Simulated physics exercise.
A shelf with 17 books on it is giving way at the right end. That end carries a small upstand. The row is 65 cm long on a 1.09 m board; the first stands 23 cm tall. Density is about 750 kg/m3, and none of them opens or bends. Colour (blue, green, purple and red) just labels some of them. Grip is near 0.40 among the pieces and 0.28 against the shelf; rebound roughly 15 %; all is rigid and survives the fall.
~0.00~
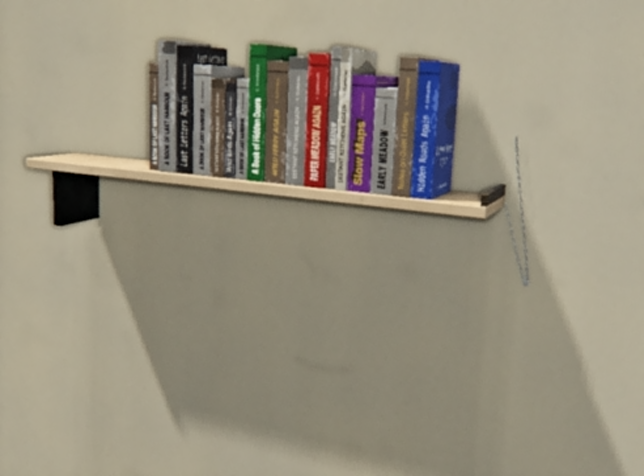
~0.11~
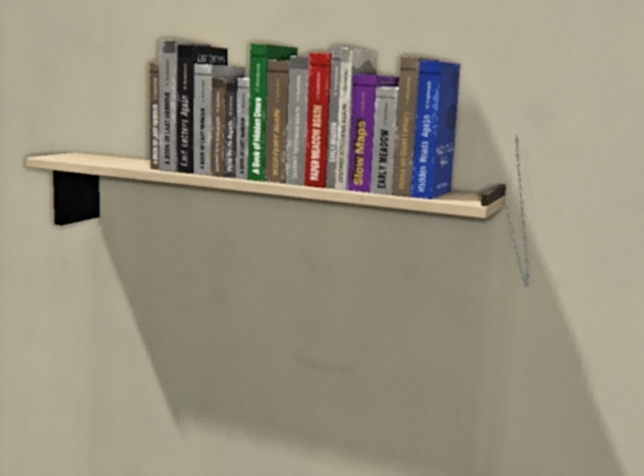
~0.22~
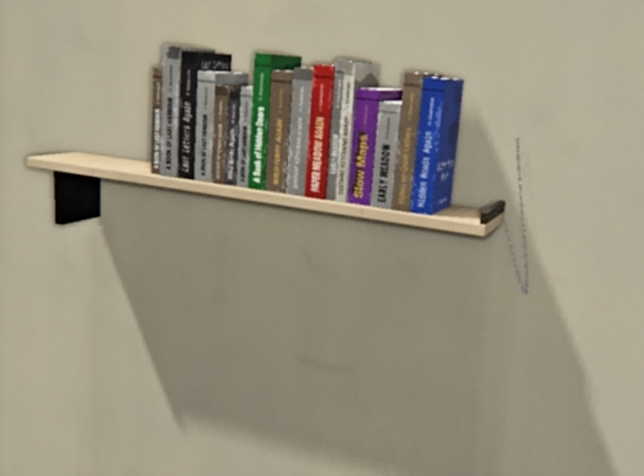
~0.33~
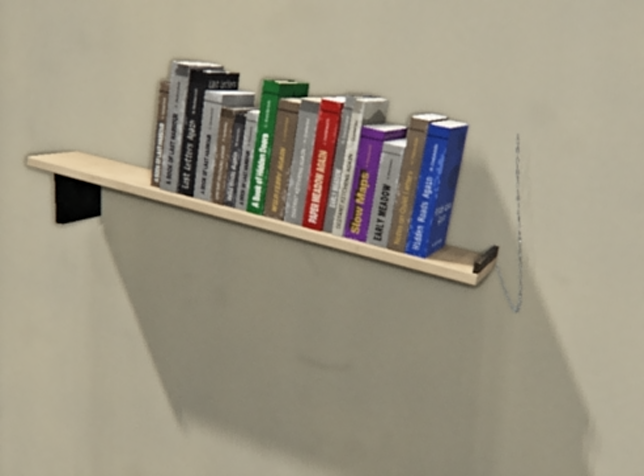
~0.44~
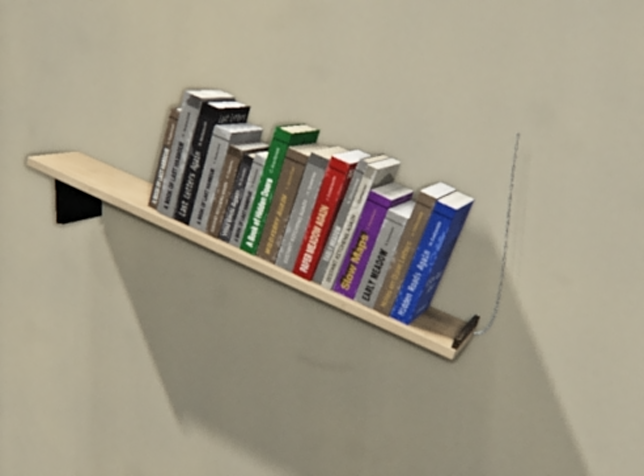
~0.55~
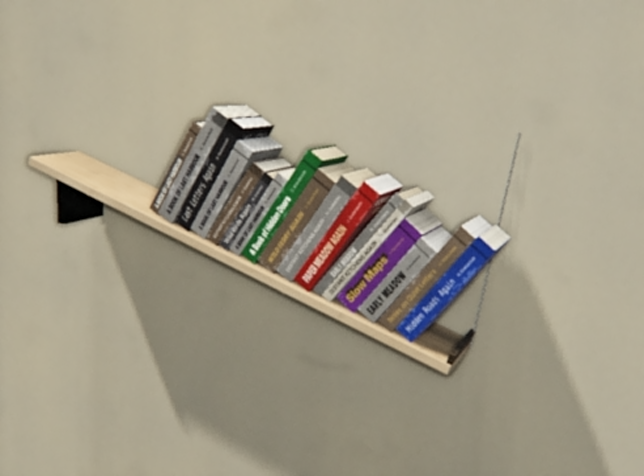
A pale wooden shelf on a plain beige wall, seen from the front and slightly above by a still camera, carries a row of upright books above a black bracket at its left end. Green, red, purple and blue books stand among grey, black and brown ones, with a thin cord hanging at right. The shelf's right end swings down, the cord straightens, and the books lean rightward, the blue one against the small upstand.
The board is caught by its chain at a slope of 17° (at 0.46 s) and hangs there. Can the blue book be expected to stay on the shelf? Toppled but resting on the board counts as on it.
That book falls off.
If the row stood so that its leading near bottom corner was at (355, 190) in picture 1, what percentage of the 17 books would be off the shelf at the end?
Then 10 per cent.
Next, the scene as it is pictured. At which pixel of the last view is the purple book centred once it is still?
Around (440, 288).
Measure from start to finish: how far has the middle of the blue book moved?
Some 115 cm.
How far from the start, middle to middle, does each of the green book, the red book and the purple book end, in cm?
About: Green 30, red 30, purple 30.
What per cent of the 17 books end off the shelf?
About 5 per cent.
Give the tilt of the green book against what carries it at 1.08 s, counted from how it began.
Some 40°.
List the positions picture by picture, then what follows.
In the first frame (each place is the centre of the face we see best; leans and shifts are taken against what carries them), shelf's free end (470, 211) slope 0°; blue book (425, 131); green book (256, 114); purple book (361, 135); all in place.
The second frame shows shelf's free end (470, 211) slope 0°; blue book (426, 131).
The third frame shows shelf's free end (469, 229) slope 2°; blue book (427, 148).
The fourth frame shows shelf's free end (461, 276) slope 7°; blue book (427, 192).
The fifth frame shows shelf's free end (440, 349) slope 15°; blue book (422, 264) tilted 3°; purple book (361, 246) tilted 3°; steepest lean 4°, the book at (340, 224); 5 have shifted.
The sixth frame shows shelf's free end (435, 363) slope 17°; blue book (444, 291) tilted 19°; purple book (378, 267) tilted 20°; red book (335, 238) tilted 16°; steepest lean 20°, the book at (357, 247); 17 have shifted.
By 0.61 s, none of the 17 books off the shelf, 17 disturbed; blue book tilted 33°; purple book tilted 28°.
By 0.64 s, none of the 17 books off the shelf, 17 disturbed; blue book tilted 40°; purple book tilted 30°.
By 0.90 s, none of the 17 books off the shelf, 17 disturbed; blue book on its side; purple book tilted 34°.
By 1.08 s, 1 of the 17 books off the shelf; blue book upside down; green book tilted 38°.
When it is over (1.5 s), 1 of the 17 books off the shelf; blue book on its side; purple book tilted 39°; red book tilted 39°. In pixels of the last frame, middles, purple book near (441, 288).
